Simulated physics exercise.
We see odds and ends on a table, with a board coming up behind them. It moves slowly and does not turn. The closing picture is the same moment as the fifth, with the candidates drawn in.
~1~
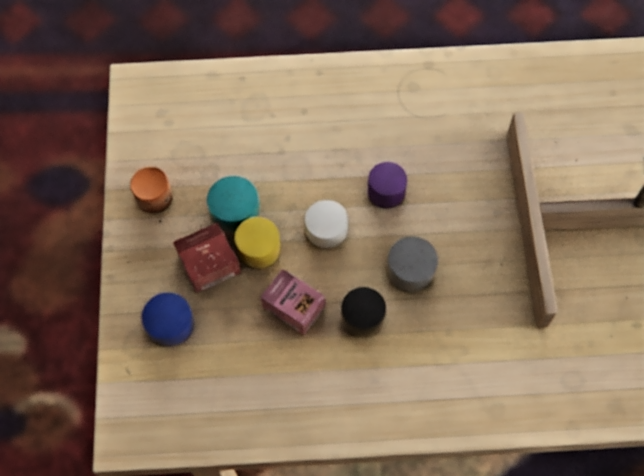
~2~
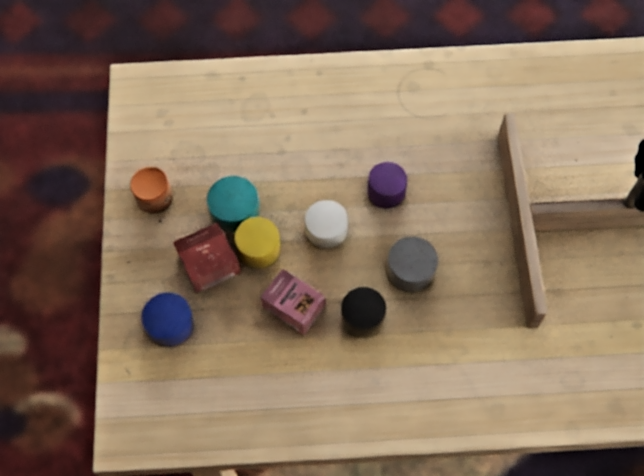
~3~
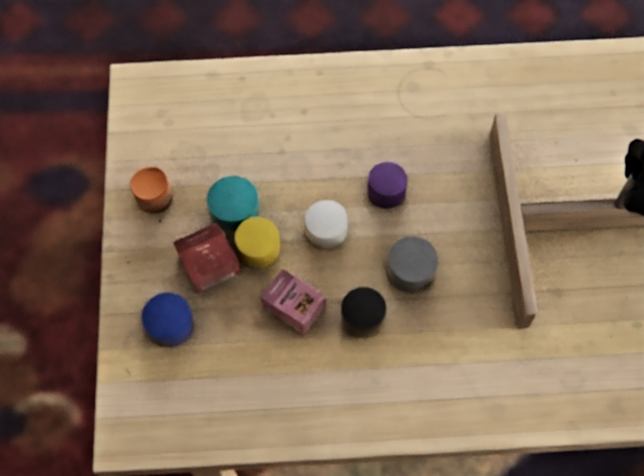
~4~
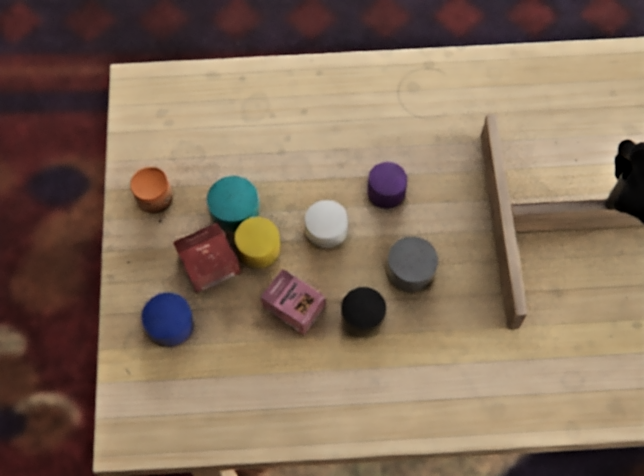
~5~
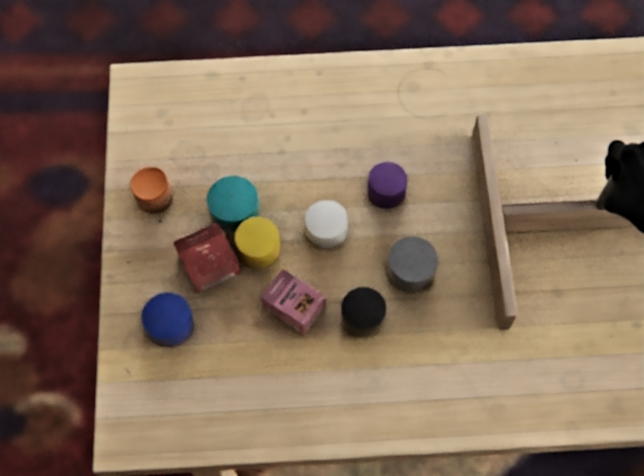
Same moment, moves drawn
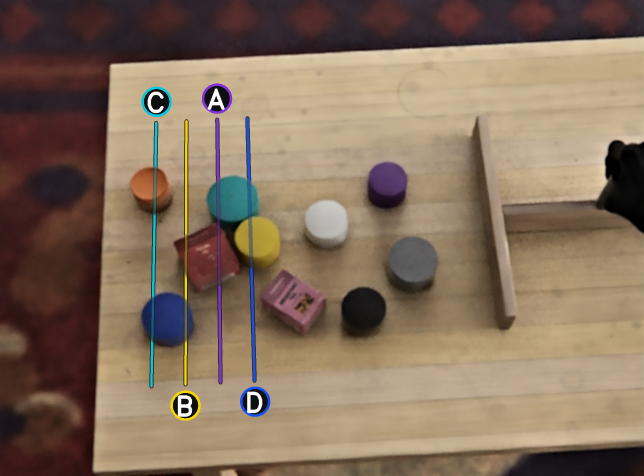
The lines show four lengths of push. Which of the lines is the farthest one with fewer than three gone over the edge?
B is the last line within the limit.
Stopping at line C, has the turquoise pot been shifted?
By then, yes.
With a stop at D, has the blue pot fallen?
By then, no.
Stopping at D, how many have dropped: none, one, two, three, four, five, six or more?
By then, none.
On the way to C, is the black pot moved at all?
By then, yes.
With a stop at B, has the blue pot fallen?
No.
On the copy, A at (219, 243); B at (186, 245); C at (154, 246); D at (251, 241).
On B. First, board (385, 216); purple tin (355, 187); grey pot (357, 268).
Then, board (275, 222); blue pot (163, 320); red box (166, 264).
Finally, board (186, 227); orange tub over the edge; red box over the edge; two fallen.
By contrast, A is within the limit but short; C drops six; D is within the limit but short.
